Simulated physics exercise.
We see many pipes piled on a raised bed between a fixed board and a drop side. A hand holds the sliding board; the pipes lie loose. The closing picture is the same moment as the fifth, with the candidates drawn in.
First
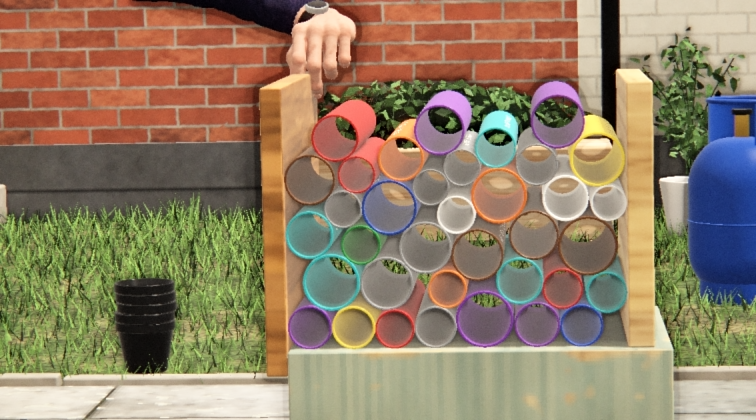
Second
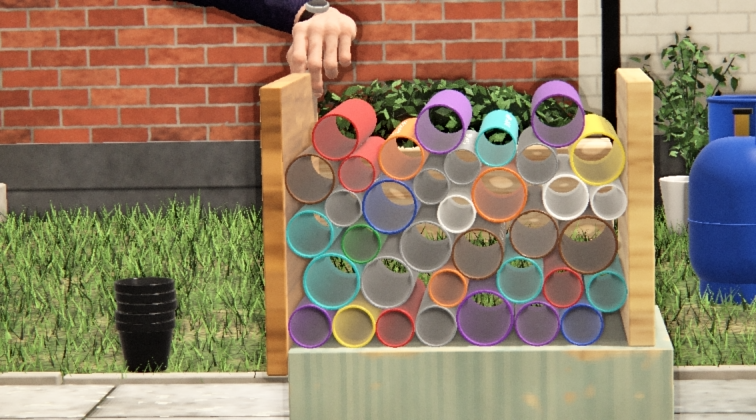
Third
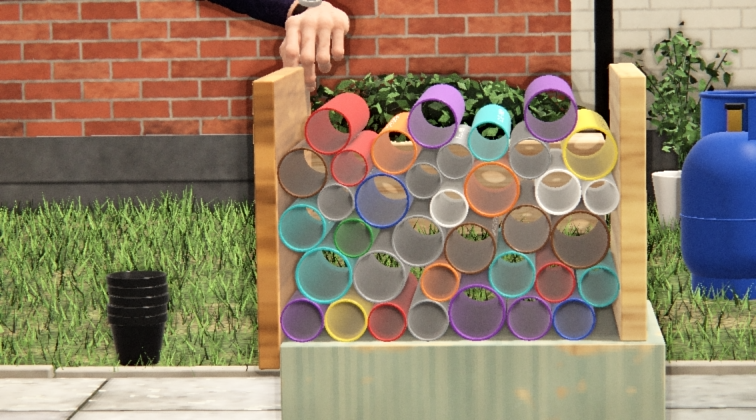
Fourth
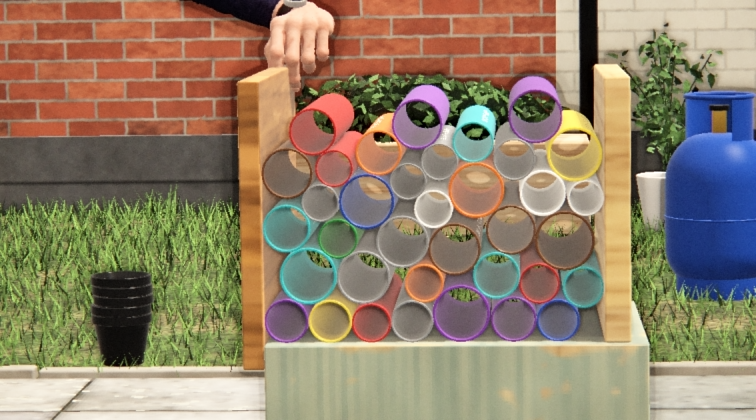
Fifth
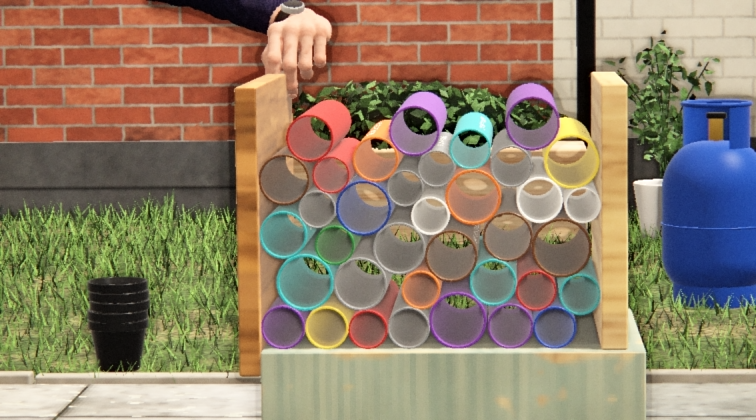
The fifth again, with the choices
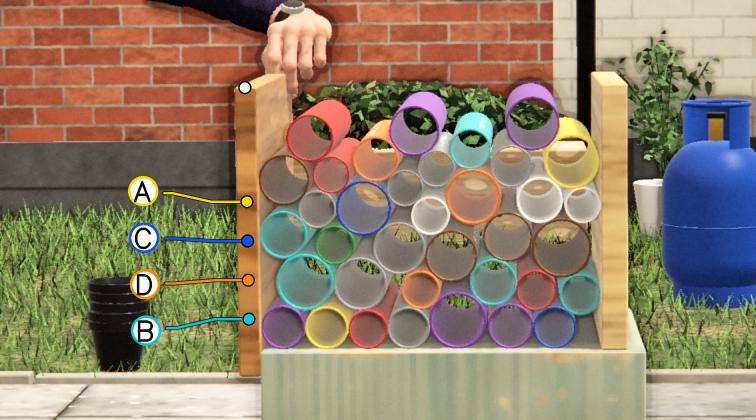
The clip opens on colourful, loose pipes stacked between two wooden boards, with a hand at the top of the left board and black pots on the grass. The view then drifts slightly, shifting the whole scene left, while the hand, boards and pipes show no clear movement of their own.
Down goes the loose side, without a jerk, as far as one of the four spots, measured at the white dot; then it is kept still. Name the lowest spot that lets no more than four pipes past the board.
Lower it to C and no more.
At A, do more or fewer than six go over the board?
Fewer than six.
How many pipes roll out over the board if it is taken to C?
The count is two.
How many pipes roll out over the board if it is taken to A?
At A the number is none.
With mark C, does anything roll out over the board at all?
At C: Yes.
On the copy, A at (247, 202); B at (249, 319); C at (247, 241); D at (248, 280); the white dot at (245, 87).
On C. First, top of the board (258, 158).
Then, top of the board (260, 238).
Finally, top of the board (260, 240), two out over the board.
By contrast, A none out over the board; B more than four out over the board; D more than four out over the board.
